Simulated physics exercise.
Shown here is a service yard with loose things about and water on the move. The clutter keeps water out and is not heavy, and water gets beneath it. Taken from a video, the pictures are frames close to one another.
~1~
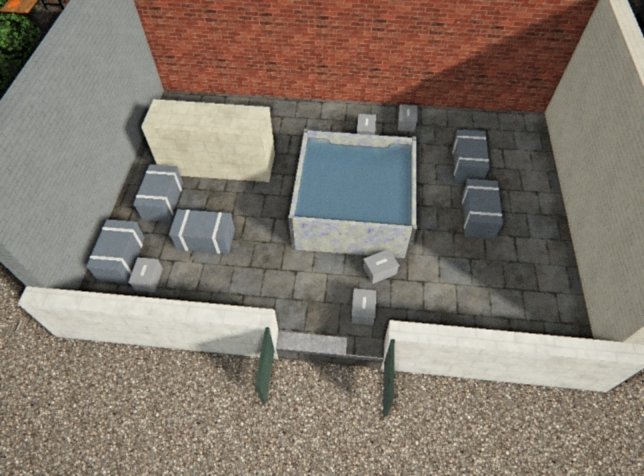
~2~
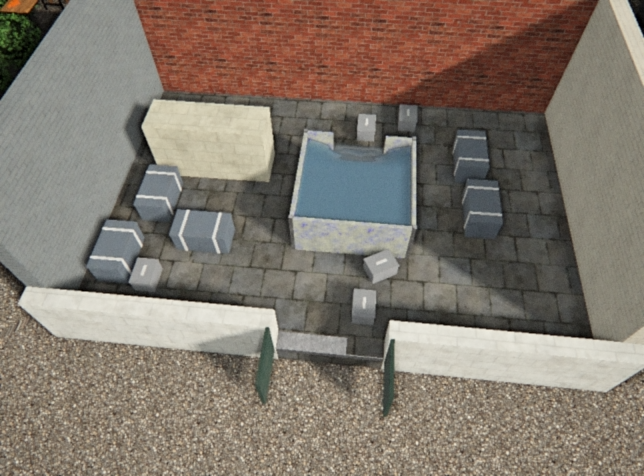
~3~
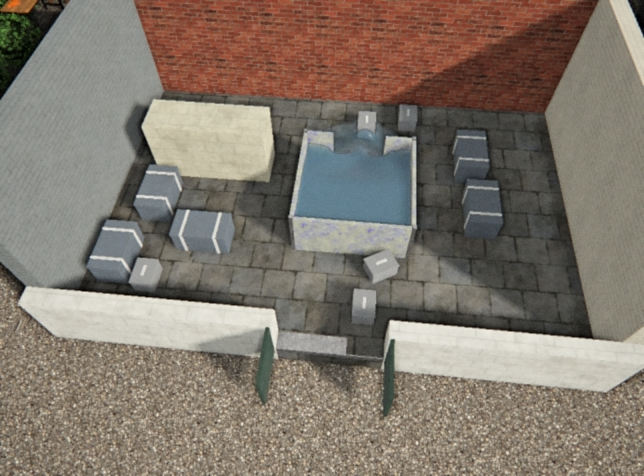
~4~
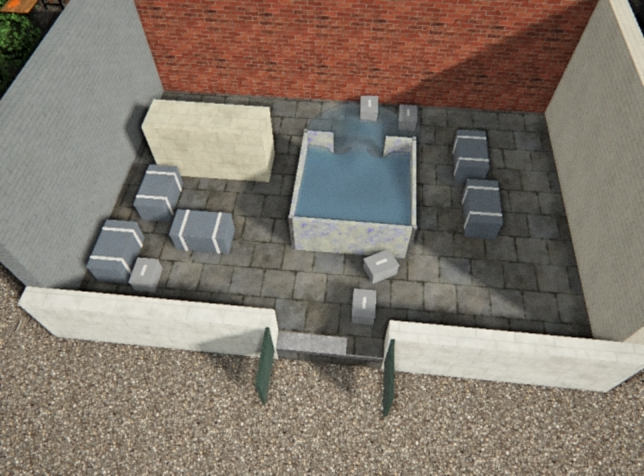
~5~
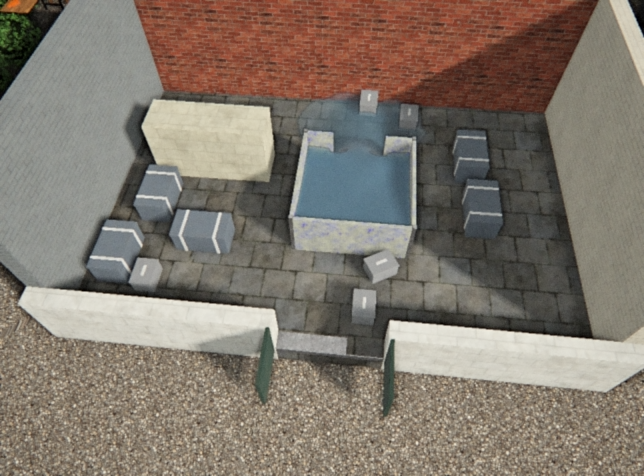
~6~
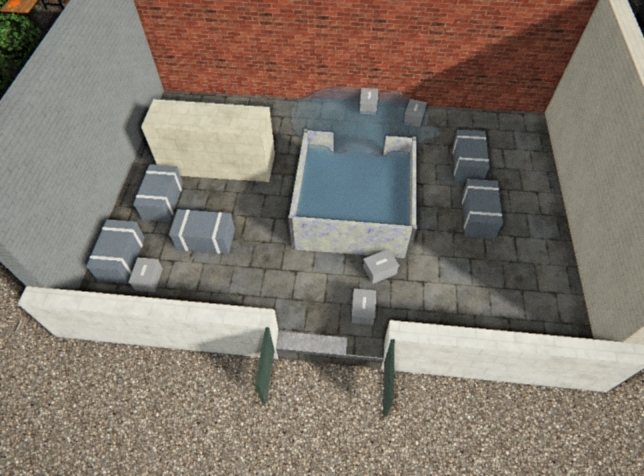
Water pours through a gap that opens in the back wall of a raised pool and spreads across the paving, pushing one small grey box back toward the brick wall, then nudging a second beside it slightly to the right.
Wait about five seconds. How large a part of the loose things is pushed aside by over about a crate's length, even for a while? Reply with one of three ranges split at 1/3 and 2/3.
Under 1/3.
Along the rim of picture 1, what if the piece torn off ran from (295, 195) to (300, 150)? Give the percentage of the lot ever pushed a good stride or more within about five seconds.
Around 60 in a hundred.
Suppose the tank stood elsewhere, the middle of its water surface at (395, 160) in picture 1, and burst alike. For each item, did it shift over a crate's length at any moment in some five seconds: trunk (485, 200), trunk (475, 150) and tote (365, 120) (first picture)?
The first: Did not travel far; the second: Did not travel far; the third: Travelled far enough.
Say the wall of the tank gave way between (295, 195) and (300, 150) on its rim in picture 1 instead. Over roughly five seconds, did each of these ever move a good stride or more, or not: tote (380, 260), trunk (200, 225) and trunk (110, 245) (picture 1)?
Lab note - in sequence: Travelled far enough; travelled far enough; travelled far enough.
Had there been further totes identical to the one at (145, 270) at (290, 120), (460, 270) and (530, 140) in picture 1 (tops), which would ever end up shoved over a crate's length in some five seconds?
Each in turn: Pushed clear, stays in place, pushed clear.
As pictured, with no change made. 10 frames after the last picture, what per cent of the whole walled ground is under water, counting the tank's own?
I reckon around 40 per cent.
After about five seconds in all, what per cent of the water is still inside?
Close to 100 %.
A moment on, 2 of 10 are well off their spots; 1 afloat.
Next, 2 of 10 are well off their spots; 1 afloat.
Later, 2 of 10 are well off their spots; 1 afloat.
In the end, 2 of 10 are well off their spots, and 2 have been at some point; 1 afloat.
